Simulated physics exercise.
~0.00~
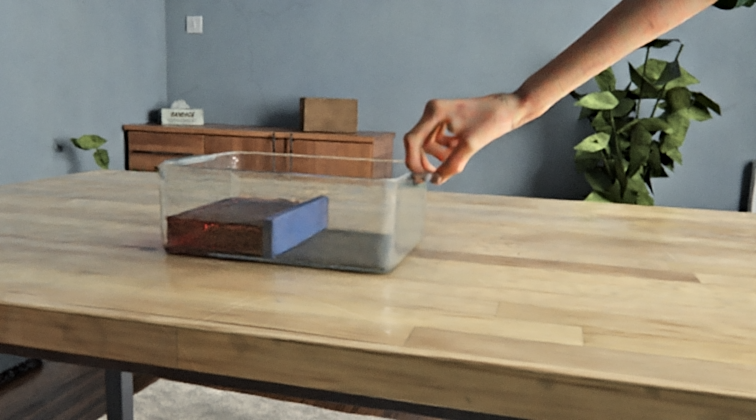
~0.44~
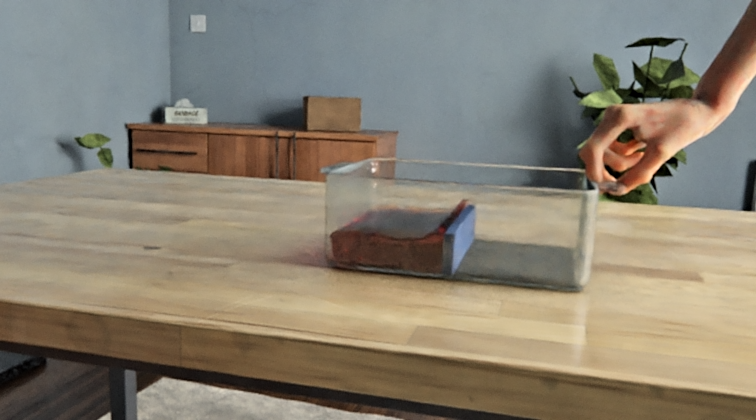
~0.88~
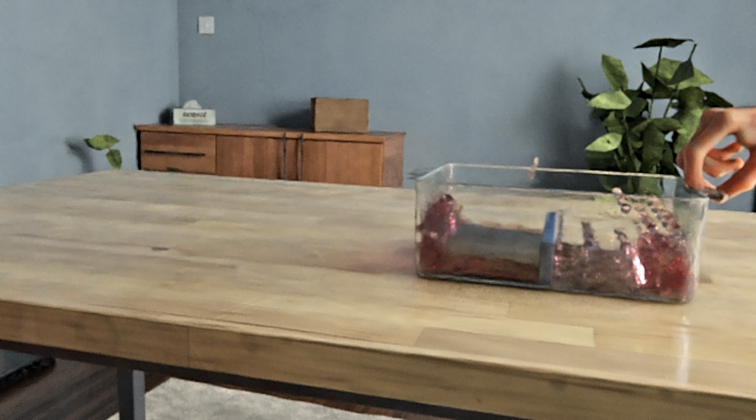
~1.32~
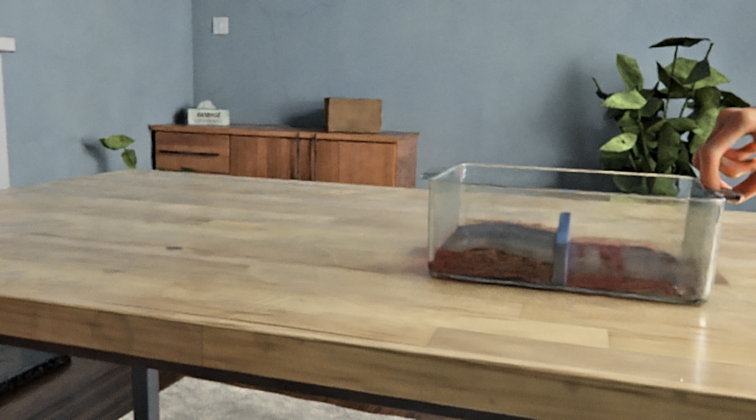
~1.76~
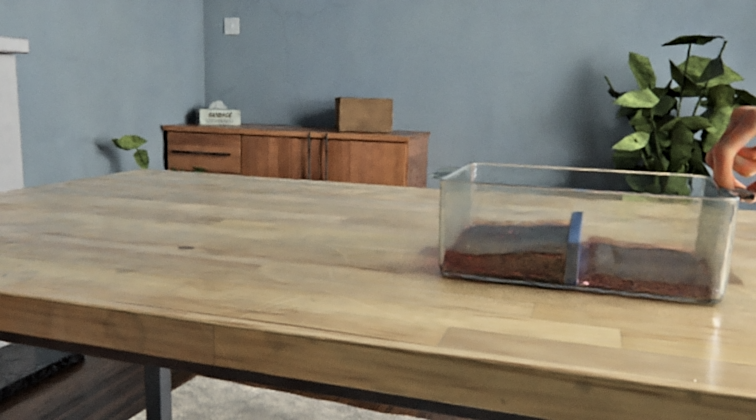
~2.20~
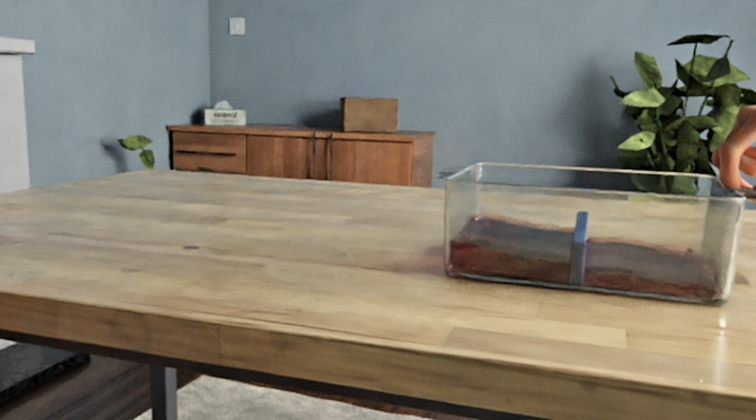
In a blue-walled room, a light wooden table is seen from slightly above its front edge, with a wooden sideboard and a leafy plant behind. On the table sits a clear food box divided by a low blue wall, with dark red liquid on the left and nothing on the right. A hand grips the right rim and pulls the box far to the right. The liquid surges over the divider and splashes up in the right side. It then settles as the box stops, leaving shallow red liquid on both sides of the upright wall.
